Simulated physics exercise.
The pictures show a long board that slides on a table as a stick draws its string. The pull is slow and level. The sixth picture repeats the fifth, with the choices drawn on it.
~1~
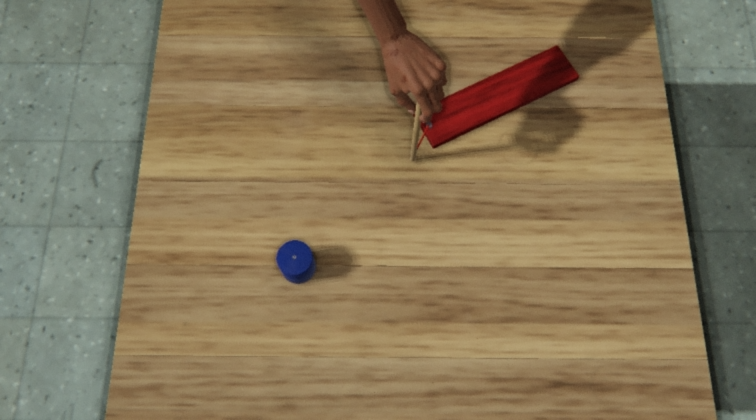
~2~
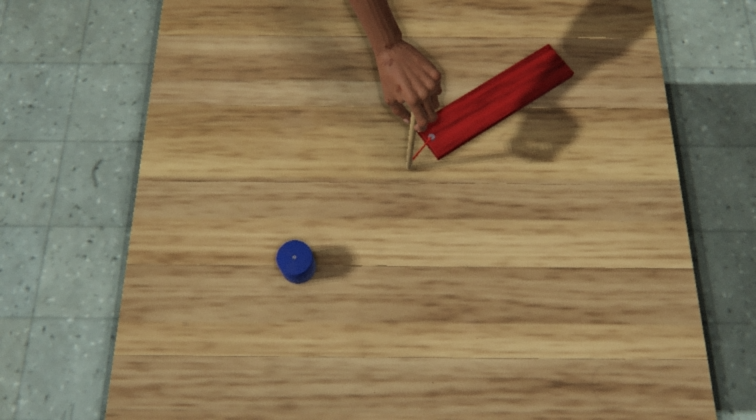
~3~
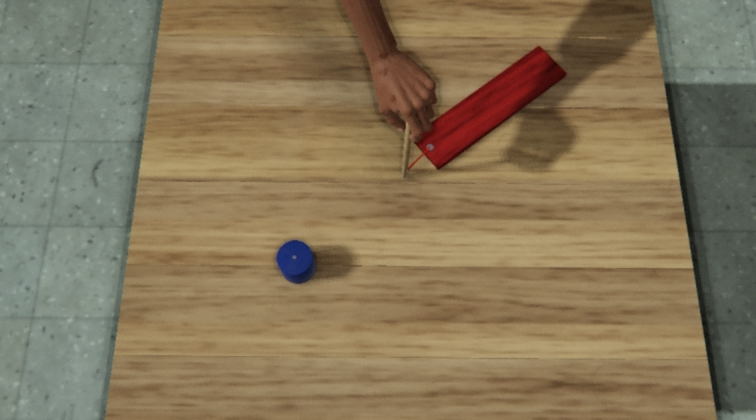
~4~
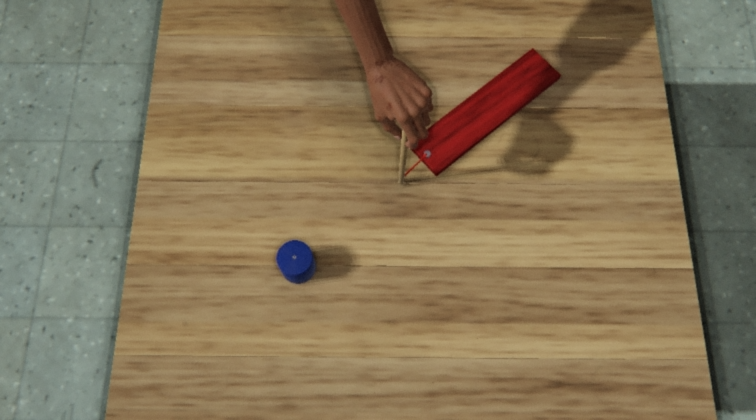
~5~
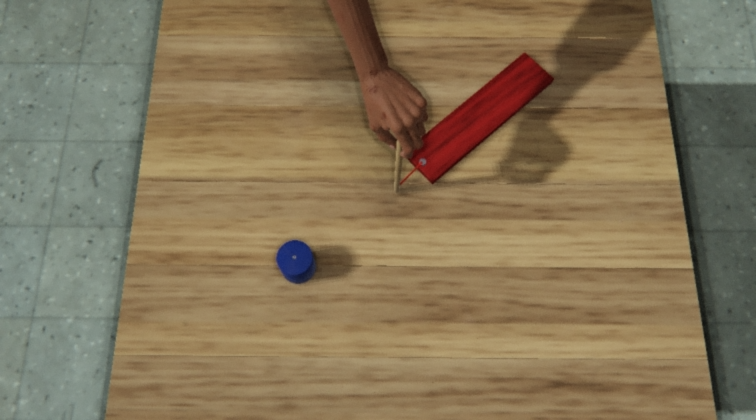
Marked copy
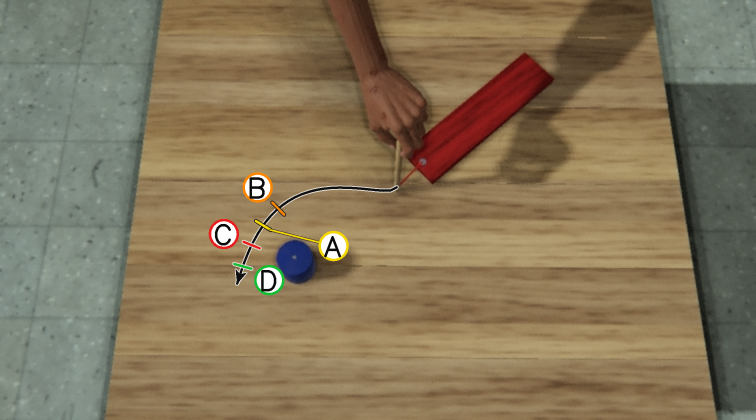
A long red board lies at a slant on a wooden table, its near end by a hand holding a thin stick with a string. The hand draws the stick toward the viewer and slightly left, and the board slides a short way after it, turning a little steeper, while the blue tin stays still.
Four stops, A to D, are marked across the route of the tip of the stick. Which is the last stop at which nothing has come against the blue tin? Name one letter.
Up to mark C.
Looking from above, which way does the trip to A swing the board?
Clockwise.
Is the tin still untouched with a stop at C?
Yes.
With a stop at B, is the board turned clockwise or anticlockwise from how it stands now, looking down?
Clockwise.
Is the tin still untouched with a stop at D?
No.
On the marked copy, A at (263, 225); B at (278, 209); C at (252, 245); D at (243, 267); the route from (397, 187) via (295, 197) to (237, 284).
With C. Early on, foot of the stick (339, 188), middle of the board (442, 136).
Further on, foot of the stick (282, 206), middle of the board (391, 157).
At the end, foot of the stick (252, 246), middle of the board (355, 179); nothing has been touched.
As for the rest, A is safe but short; B is safe but short; D is too far, the tin has been hit.
